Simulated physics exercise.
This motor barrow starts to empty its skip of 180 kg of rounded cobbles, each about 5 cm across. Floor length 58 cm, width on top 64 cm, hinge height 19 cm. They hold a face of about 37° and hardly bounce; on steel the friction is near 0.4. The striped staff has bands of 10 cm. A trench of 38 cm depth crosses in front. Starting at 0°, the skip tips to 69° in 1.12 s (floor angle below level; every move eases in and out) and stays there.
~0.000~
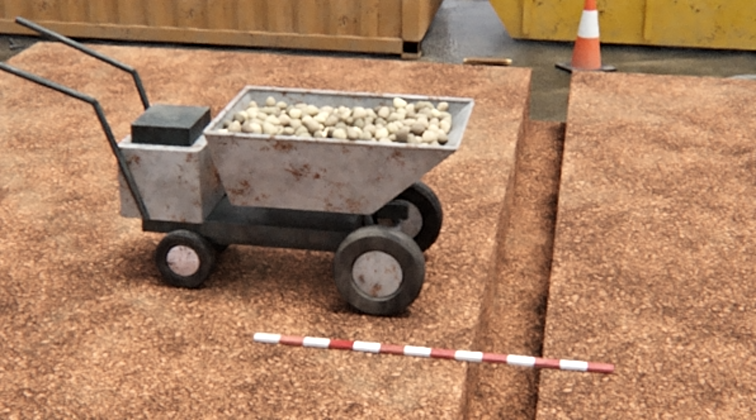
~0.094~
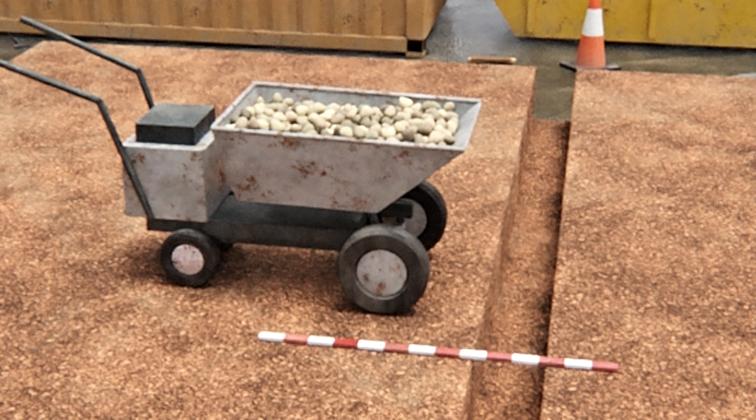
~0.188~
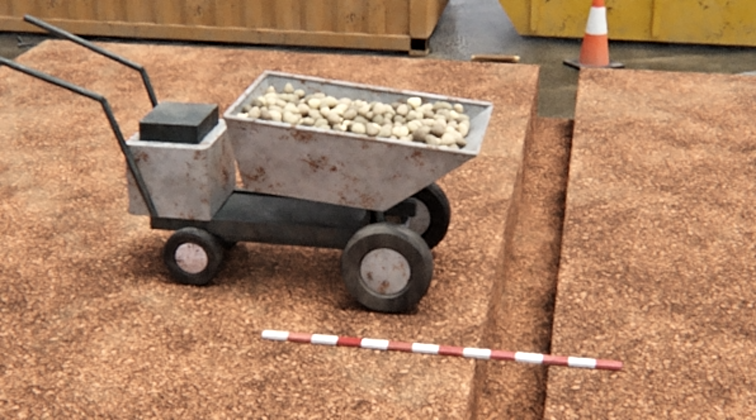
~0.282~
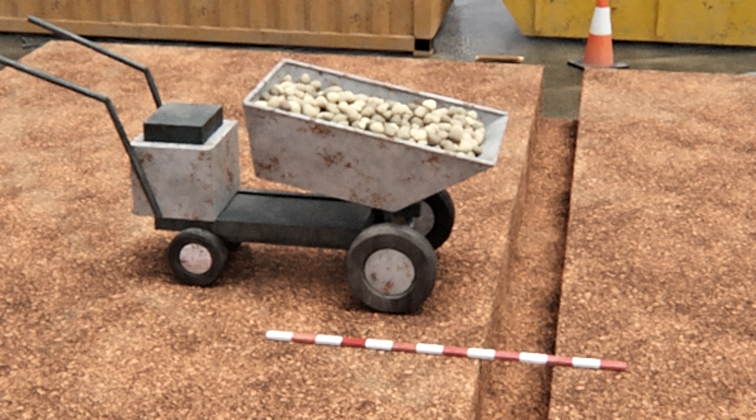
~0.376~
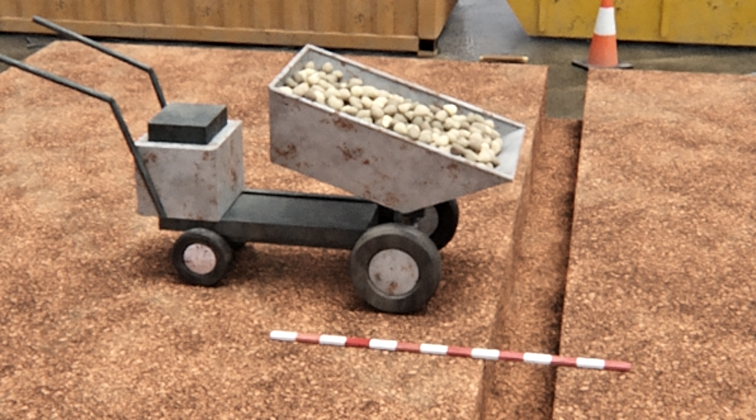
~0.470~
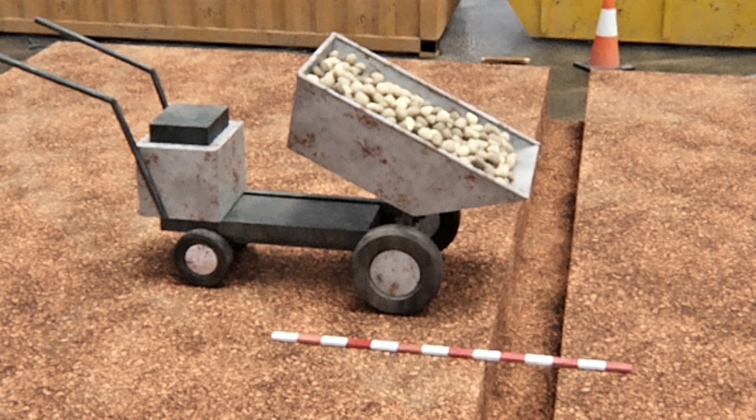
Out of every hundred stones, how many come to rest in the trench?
Close to 14 in a hundred.
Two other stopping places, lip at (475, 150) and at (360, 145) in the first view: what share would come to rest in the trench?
Near 0 per cent from the first place, 80 from the second.
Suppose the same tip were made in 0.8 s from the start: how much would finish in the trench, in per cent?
In that case some 15 per cent.
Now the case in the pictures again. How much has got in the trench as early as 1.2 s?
Some 5 per cent.
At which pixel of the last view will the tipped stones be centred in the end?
Their middle is at about (634, 297).
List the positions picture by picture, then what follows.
In the first frame, lip at (456, 150), floor tilted 0°, highest stones at (370, 113).
In the second frame, lip at (464, 150), floor tilted 1°, highest stones at (352, 111); the stones move at 0.3 m/s on average.
In the third frame, the skip is at 5°, its lip at (477, 155); the top of the load is at (307, 104); the stones move at 0.5 m/s on average.
In the fourth frame, the skip is at 11°, its lip at (494, 165); the top of the load is at (302, 90); the stones move at 0.6 m/s on average.
In the fifth frame, lip at (512, 180), floor tilted 18°, highest stones at (316, 77); the stones move at 0.8 m/s on average.
In the sixth frame, lip at (528, 199), floor tilted 26°, highest stones at (333, 67); the stones move at 0.8 m/s on average.
After 0.8 s the floor is at 58°; 100 % in the skip; the foremost stones are at (563, 251).
After 1.2 s the floor is at 69°; 58 % in the skip, 3 % in the trench, 39 % past the trench; the foremost stones are at (692, 306).
After 1.6 s the floor is at 69°; 24 % in the skip, 7 % in the trench, 69 % past the trench; the foremost stones are past the picture's edge.
After 3.5 s the floor is at 69°; 14 % in the skip, 14 % in the trench, 73 % past the trench; the foremost stones are past the picture's edge.
